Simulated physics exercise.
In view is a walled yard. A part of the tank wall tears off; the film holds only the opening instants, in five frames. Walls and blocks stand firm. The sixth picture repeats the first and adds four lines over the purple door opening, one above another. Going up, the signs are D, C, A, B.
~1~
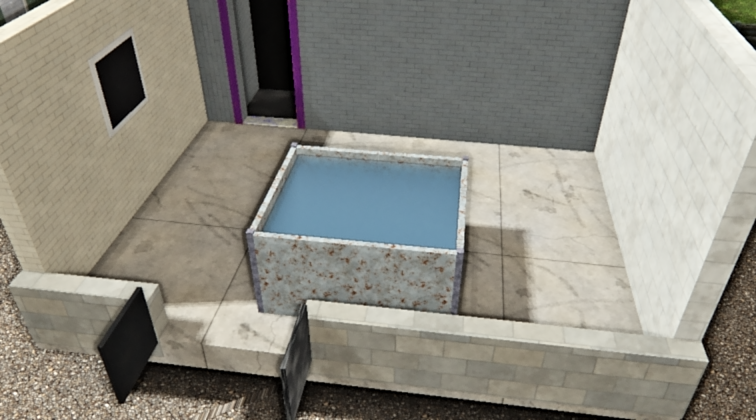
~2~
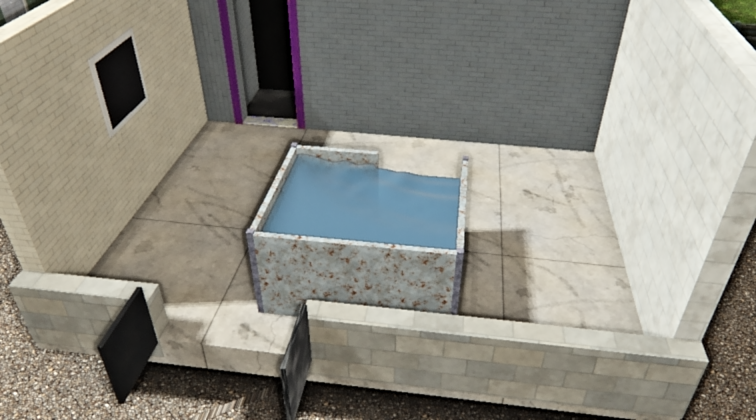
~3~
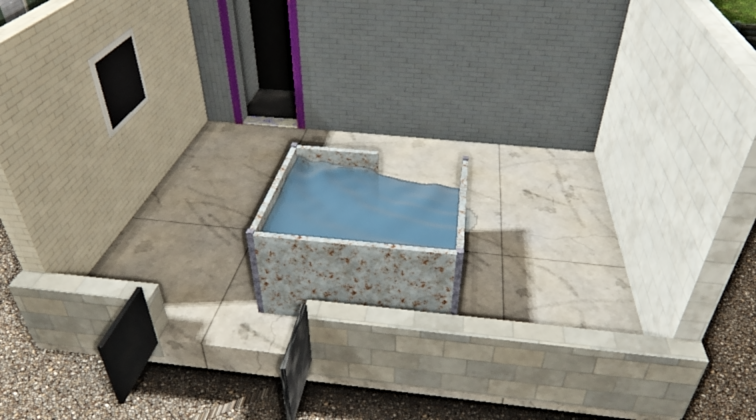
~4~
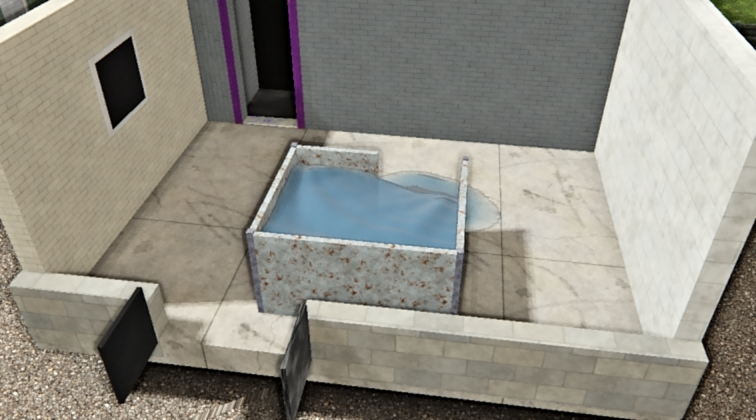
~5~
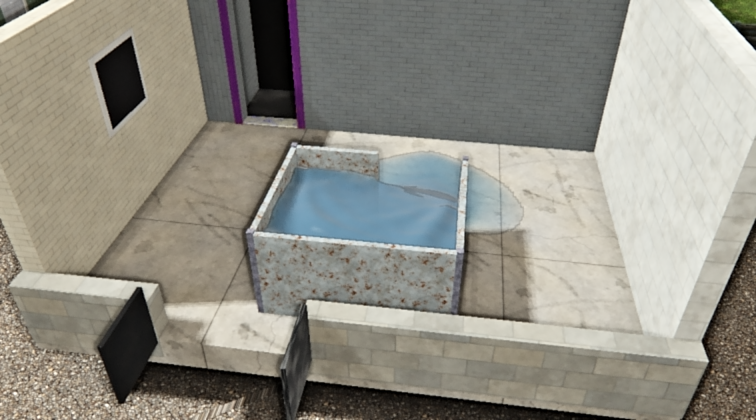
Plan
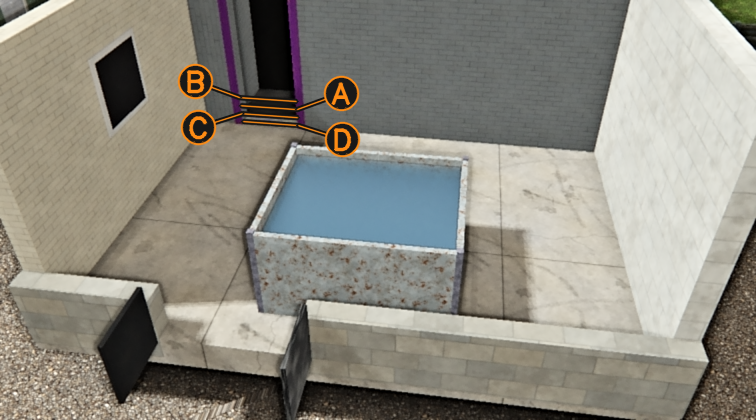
In a walled yard with a purple-framed doorway and an open gate, a square stone tank sits full of still blue water. Part of its back wall disappears, and the water surface dips and ripples toward the gap. Water then pours out behind the tank and spreads across the paving to the right.
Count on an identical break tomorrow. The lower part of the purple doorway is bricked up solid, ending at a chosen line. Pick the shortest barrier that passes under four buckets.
C is the one.
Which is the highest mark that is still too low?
That would be D.
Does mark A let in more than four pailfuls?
No, not at all.
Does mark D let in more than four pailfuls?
Yes, that goes wrong.
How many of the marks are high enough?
Three.
In orange, A at (268, 107); B at (268, 99); C at (269, 115); D at (270, 123); from the bottom up D, C, A, B.
With A, nothing gets over.
With B, nothing gets over.
With C, nothing gets over.
With D, about 9 bucketfuls get in.
